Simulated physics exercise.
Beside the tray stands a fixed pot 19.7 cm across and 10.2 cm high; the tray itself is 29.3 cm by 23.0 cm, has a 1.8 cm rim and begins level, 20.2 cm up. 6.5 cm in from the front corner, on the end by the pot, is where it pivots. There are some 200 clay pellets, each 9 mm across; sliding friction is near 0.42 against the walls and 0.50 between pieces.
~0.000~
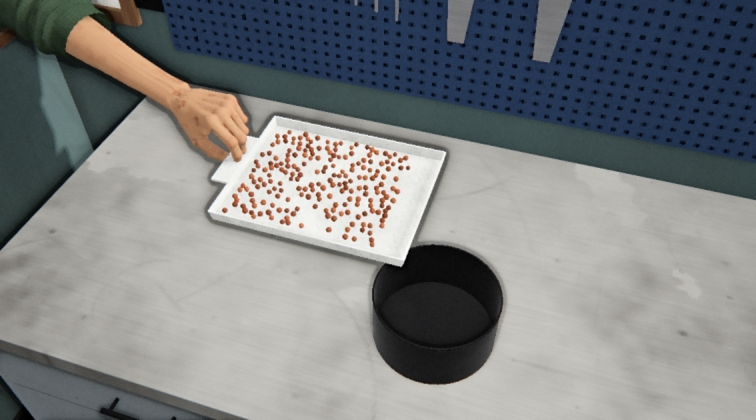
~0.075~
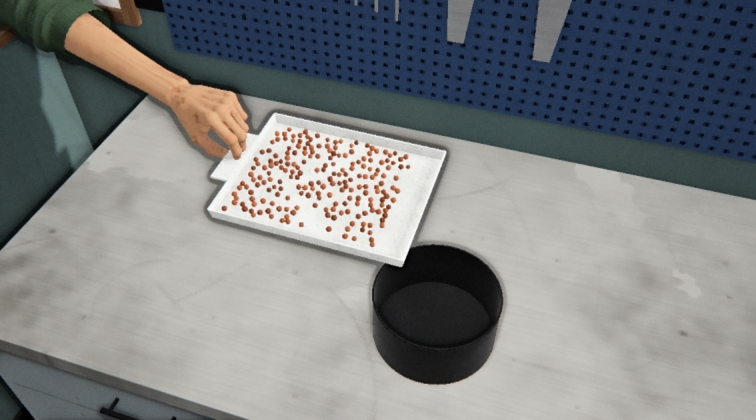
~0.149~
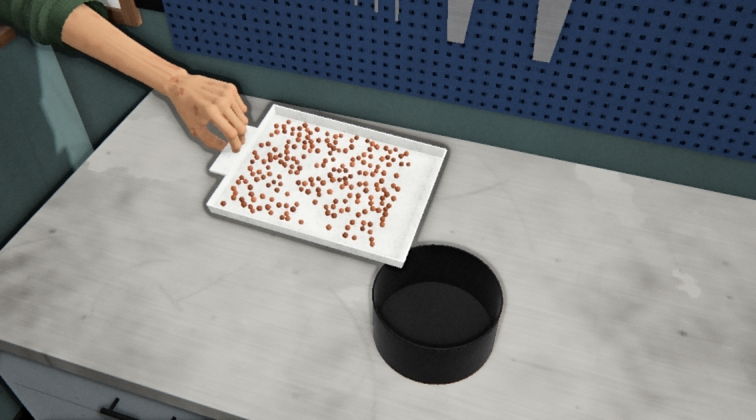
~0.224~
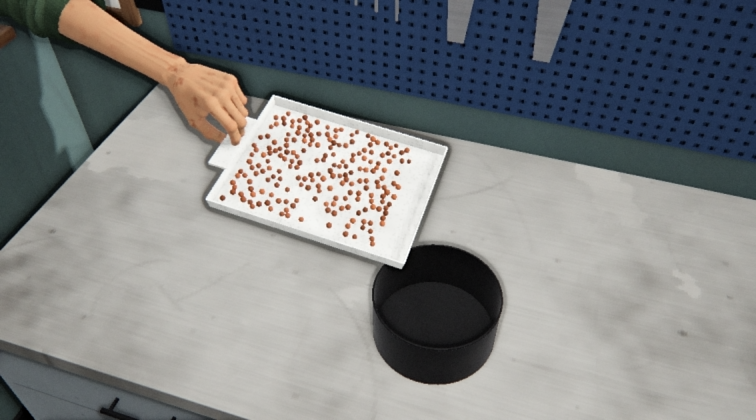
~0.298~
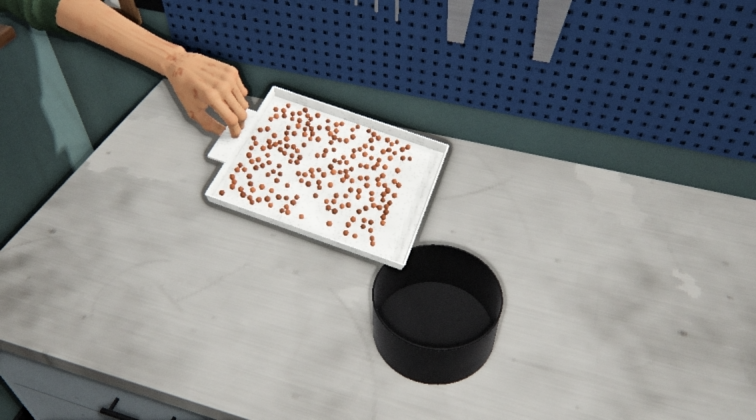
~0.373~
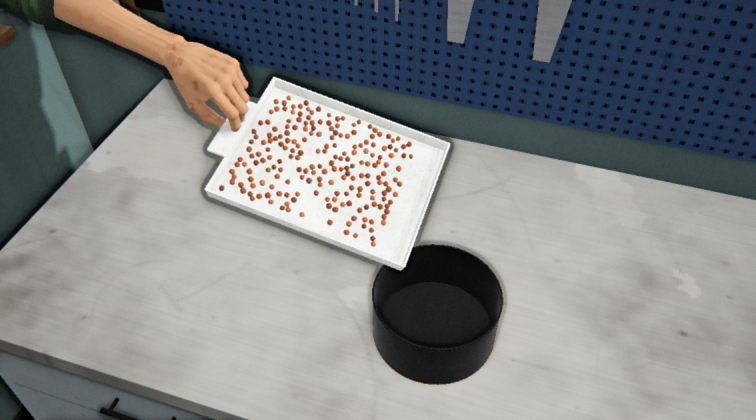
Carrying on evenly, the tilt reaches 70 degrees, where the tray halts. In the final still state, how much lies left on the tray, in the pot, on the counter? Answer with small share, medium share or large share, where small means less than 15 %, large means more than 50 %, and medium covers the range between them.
Tray - large share; pot - small share; counter - small share.
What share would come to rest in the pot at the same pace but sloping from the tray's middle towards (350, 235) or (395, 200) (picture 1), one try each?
First try: About 5 percent; second try: About 0 percent.
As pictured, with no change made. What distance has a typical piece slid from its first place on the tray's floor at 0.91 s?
Displacement on the tray: Roughly 12 cm.
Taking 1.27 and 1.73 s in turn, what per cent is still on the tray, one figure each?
First 95, then 95.
After 0.91 s, tilt 41 degrees; the tray holds 100 %, the pot 0 %.
Then, at 1.27 s, tilt 58 degrees; the tray holds 95 %, the pot 5 %.
After 1.73 s, tilt 70 degrees; the tray holds 95 %, the pot 5 %.
By 2.0 s all is still; tray 95 %, pot 5 %, counter 0 %.
